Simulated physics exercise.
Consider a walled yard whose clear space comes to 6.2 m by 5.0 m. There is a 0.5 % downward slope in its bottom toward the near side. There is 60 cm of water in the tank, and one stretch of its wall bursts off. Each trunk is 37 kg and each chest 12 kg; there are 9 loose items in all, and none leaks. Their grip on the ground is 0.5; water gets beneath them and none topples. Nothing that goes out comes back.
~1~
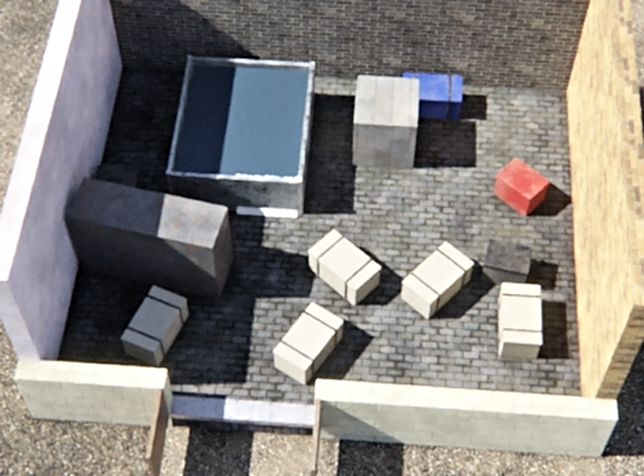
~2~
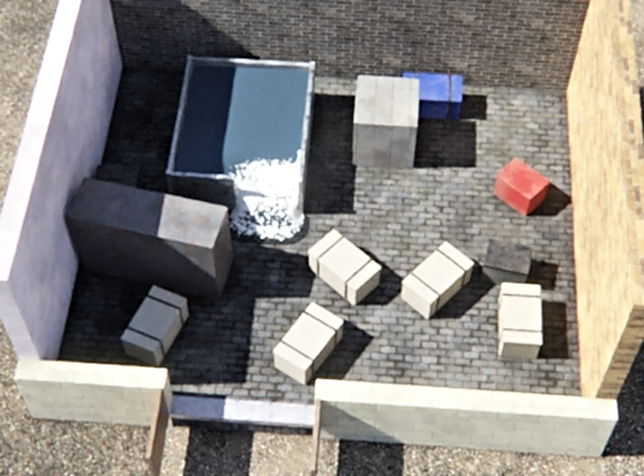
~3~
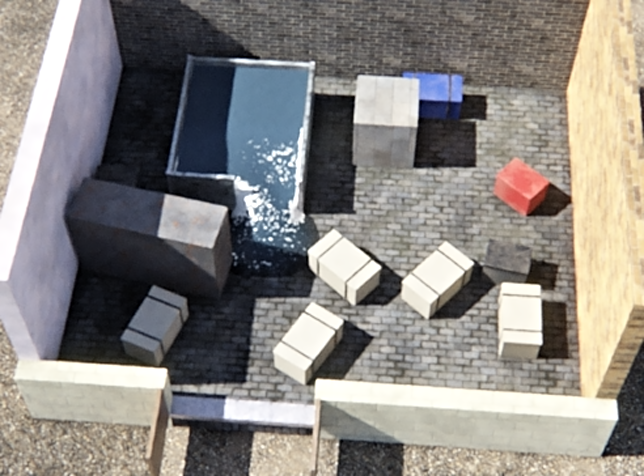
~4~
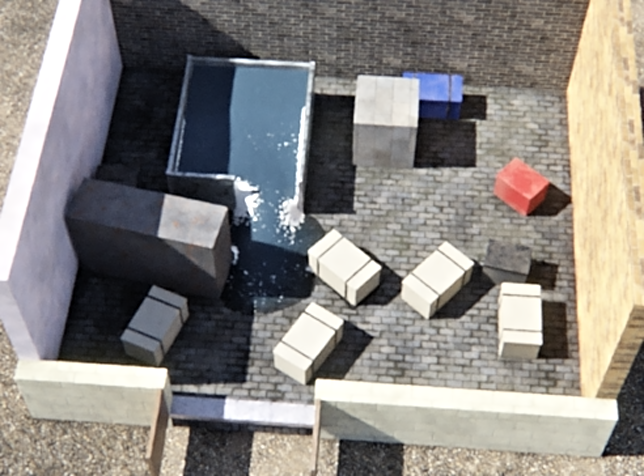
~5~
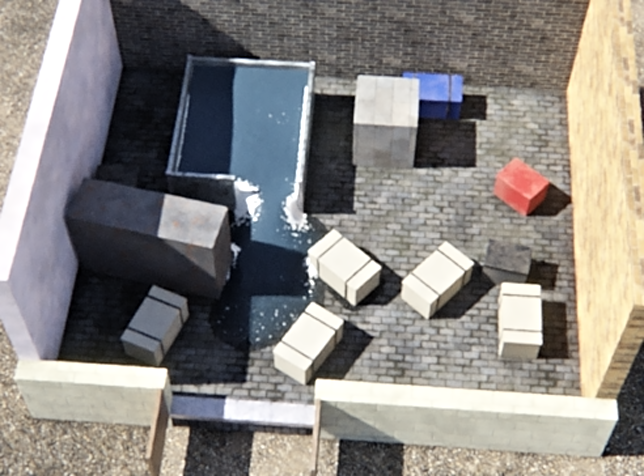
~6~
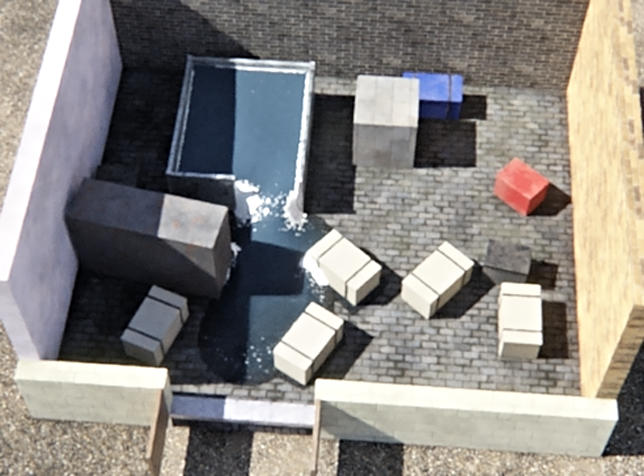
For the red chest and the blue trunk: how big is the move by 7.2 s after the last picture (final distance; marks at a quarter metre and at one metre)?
At the end, the red chest does not really move; the blue trunk does not really move.
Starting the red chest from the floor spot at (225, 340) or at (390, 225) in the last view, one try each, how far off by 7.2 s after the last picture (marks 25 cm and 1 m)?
One try each gives this: It wanders off a long way, then it remains roughly in place.
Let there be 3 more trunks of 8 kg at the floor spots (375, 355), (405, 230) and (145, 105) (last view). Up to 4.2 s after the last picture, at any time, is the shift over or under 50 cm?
Going through them in the order asked, they come out clear of the mark, clear of the mark and shy of the mark.
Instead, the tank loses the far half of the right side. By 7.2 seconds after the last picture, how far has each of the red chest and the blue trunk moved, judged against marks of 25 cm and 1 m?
Outcome - red chest: Long-distance displacement, blue trunk: Long-distance displacement.
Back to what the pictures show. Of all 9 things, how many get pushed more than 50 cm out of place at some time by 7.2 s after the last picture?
The total is 2.
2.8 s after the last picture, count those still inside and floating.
Count: 0.
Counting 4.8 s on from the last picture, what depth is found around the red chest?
Roughly 2 cm.
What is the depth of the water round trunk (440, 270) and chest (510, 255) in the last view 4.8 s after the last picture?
About 4 and 3 cm.
Then, 0.9 s after the last picture the red chest is near (523, 178), 0.0 m from its start, aground; the blue trunk is near (432, 87), 0.0 m from its start, aground; 0 of 9 are out; 0 afloat.
Then, 2.8 s after the last picture the red chest is near (523, 178), 0.0 m from its start, aground; the blue trunk is near (432, 87), 0.0 m from its start, aground; 0 of 9 are out; 0 afloat.
Then, 4.8 s after the last picture the red chest is near (523, 178), 0.0 m from its start, aground; the blue trunk is near (432, 87), 0.0 m from its start, aground; 0 of 9 are out; 0 afloat.
Then, 7.2 s after the last picture the red chest is near (523, 178), 0.0 m from its start, aground; the blue trunk is near (432, 87), 0.0 m from its start, aground; 0 of 9 are out; 0 afloat.
